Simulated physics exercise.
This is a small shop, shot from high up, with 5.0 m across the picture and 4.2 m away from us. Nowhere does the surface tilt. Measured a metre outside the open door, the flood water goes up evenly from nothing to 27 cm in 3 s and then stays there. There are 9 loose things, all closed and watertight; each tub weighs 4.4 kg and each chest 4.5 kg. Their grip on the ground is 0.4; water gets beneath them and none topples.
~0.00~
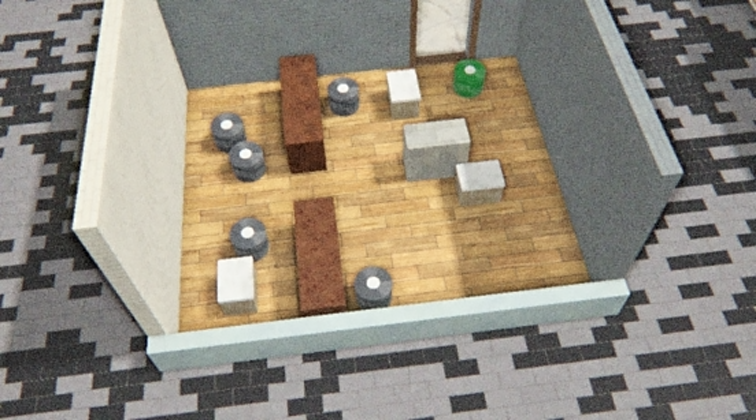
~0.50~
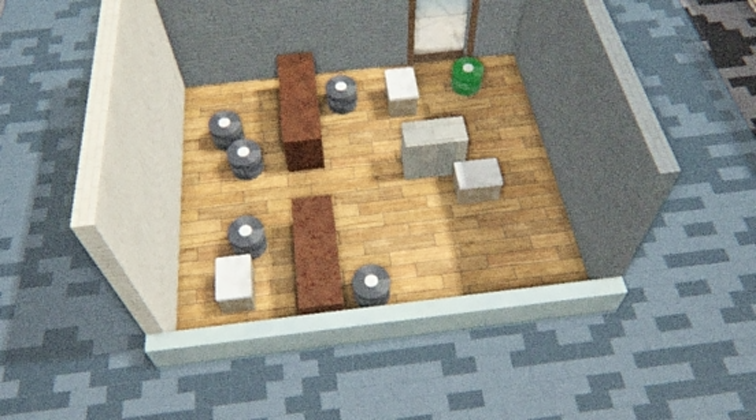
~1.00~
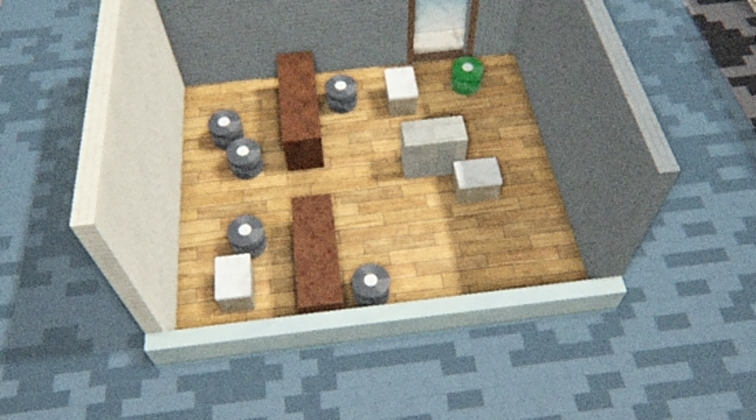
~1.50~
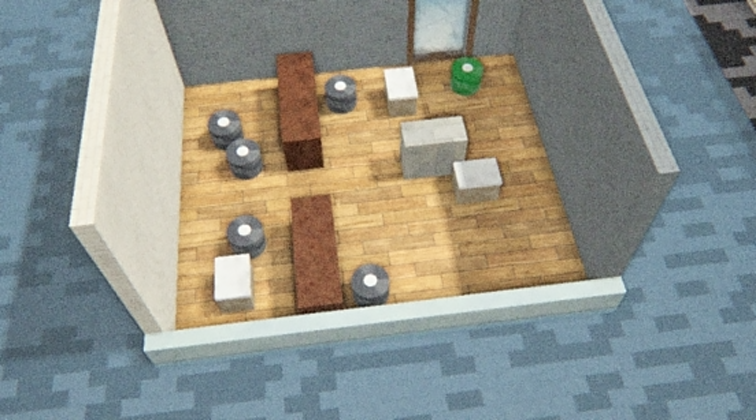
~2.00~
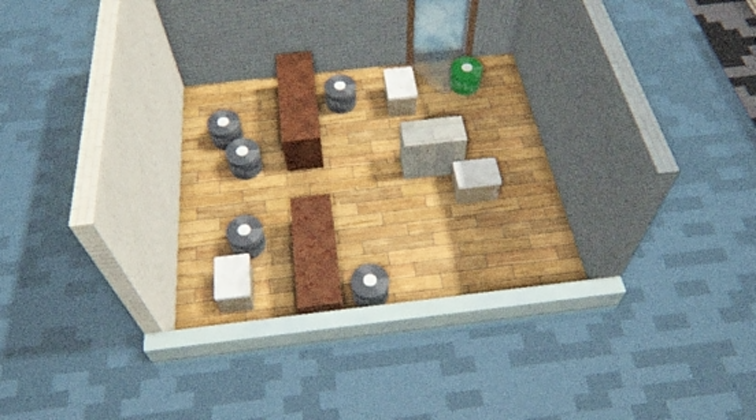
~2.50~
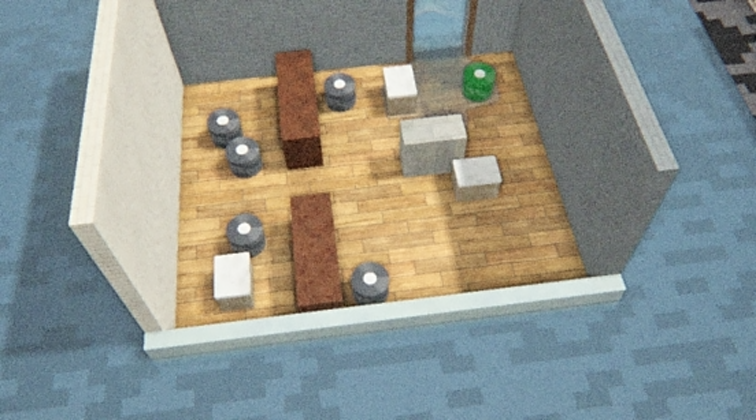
Water spreads around the small shop and through its doorway, nudging the green tub right.
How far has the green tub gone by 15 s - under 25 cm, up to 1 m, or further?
Result: A long trip.
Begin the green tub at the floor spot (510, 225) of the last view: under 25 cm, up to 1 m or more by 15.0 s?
Here it heads a good way off.
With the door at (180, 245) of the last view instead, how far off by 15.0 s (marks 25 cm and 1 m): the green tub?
In that case the green tub slides a little.
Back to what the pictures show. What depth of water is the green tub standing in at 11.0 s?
The depth there is around 11 cm.
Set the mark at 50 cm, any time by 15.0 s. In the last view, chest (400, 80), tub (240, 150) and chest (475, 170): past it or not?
In turn: Beyond, within, beyond.
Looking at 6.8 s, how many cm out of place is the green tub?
I'd put it at around 350 cm.
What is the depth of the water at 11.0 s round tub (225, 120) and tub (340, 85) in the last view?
I'd put it at 3 cm and 11 cm respectively.
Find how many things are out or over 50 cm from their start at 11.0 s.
It comes to 4.
After 3.5 s the green tub is near (526, 112), 1.2 m from its start, aground; 0 afloat.
After 6.8 s the green tub is near (440, 259), 3.3 m from its start, afloat; 4 afloat.
After 11.0 s the green tub is near (337, 155), 2.5 m from its start, afloat; 7 afloat.
After 15.0 s the green tub is near (193, 160), 4.1 m from its start, afloat; 9 afloat.
